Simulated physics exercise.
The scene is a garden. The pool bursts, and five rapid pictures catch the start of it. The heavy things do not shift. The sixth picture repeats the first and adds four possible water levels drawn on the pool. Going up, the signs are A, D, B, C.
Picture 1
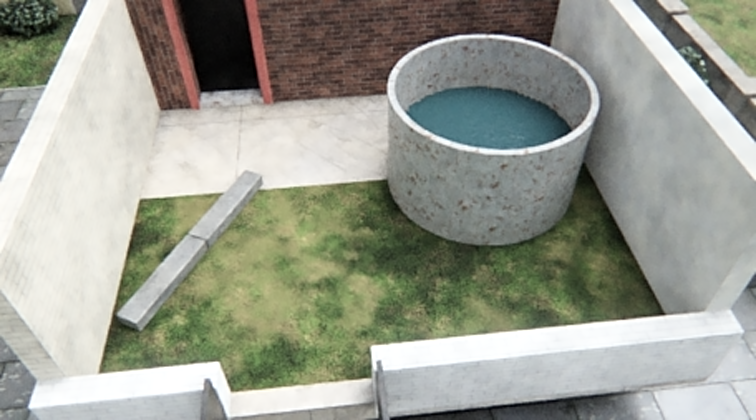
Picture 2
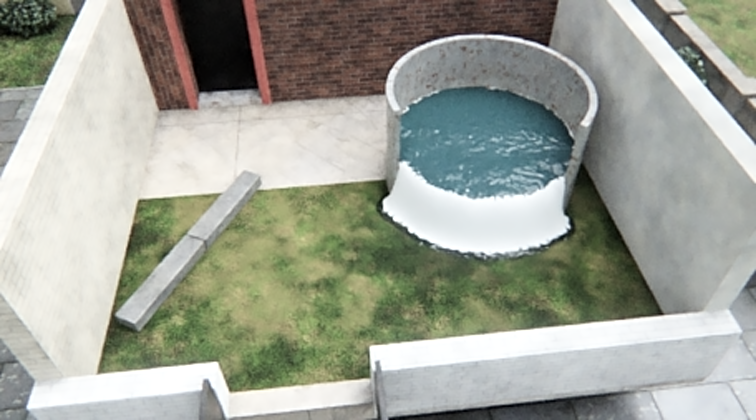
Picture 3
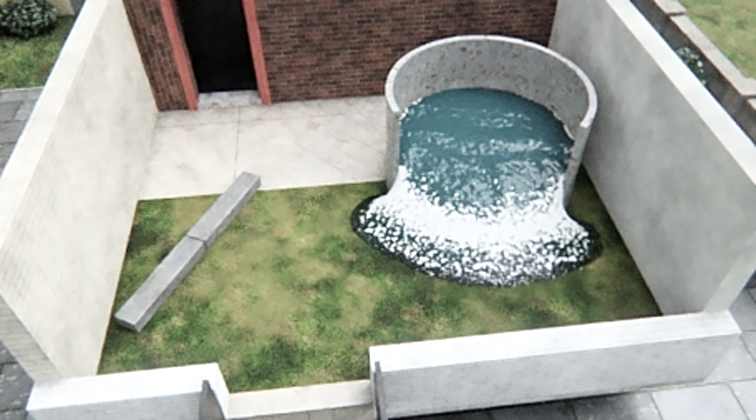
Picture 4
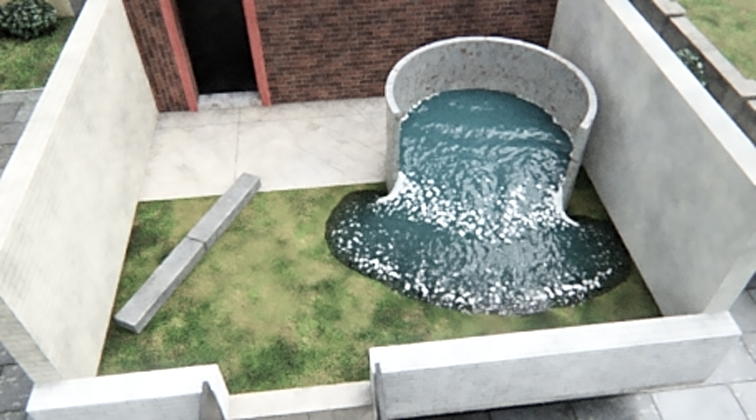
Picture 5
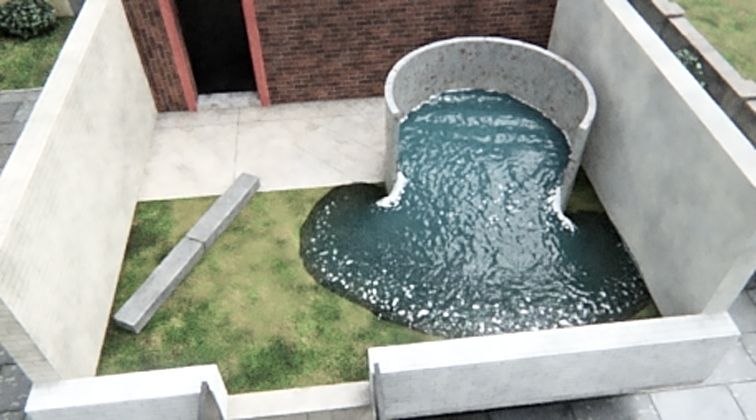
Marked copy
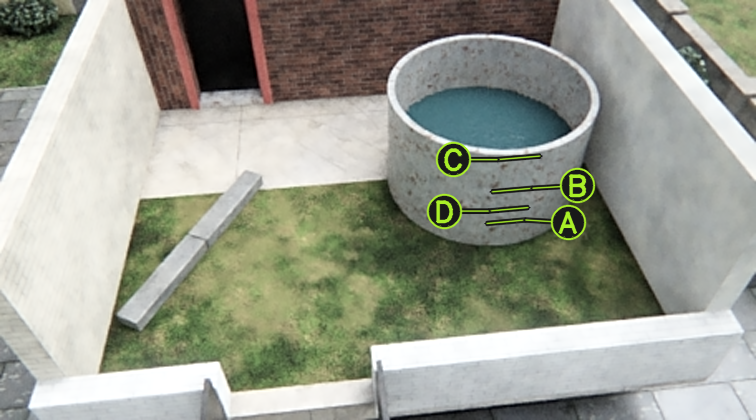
To begin with, a round stone pool of still, blue-green water stands in a walled garden near a brick wall with a red-framed doorway. The front of the pool opens and water pours out in a white, foaming rush. The dark, rippling water then spreads across the grass toward the low front wall.
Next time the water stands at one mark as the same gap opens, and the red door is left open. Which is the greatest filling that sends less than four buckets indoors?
That is level B.
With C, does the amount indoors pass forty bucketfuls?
No, it does not.
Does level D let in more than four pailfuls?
No, that is safe.
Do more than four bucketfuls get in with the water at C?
Yes, that goes wrong.
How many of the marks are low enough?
Three.
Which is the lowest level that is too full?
That would be C.
On the marked copy, A at (506, 221); B at (512, 190); C at (518, 157); D at (508, 209); from the bottom up A, D, B, C.
If A is chosen, nothing gets over.
If B is chosen, a splash gets over, under a bucket.
If C is chosen, about 14 bucketfuls get in.
If D is chosen, nothing gets over.
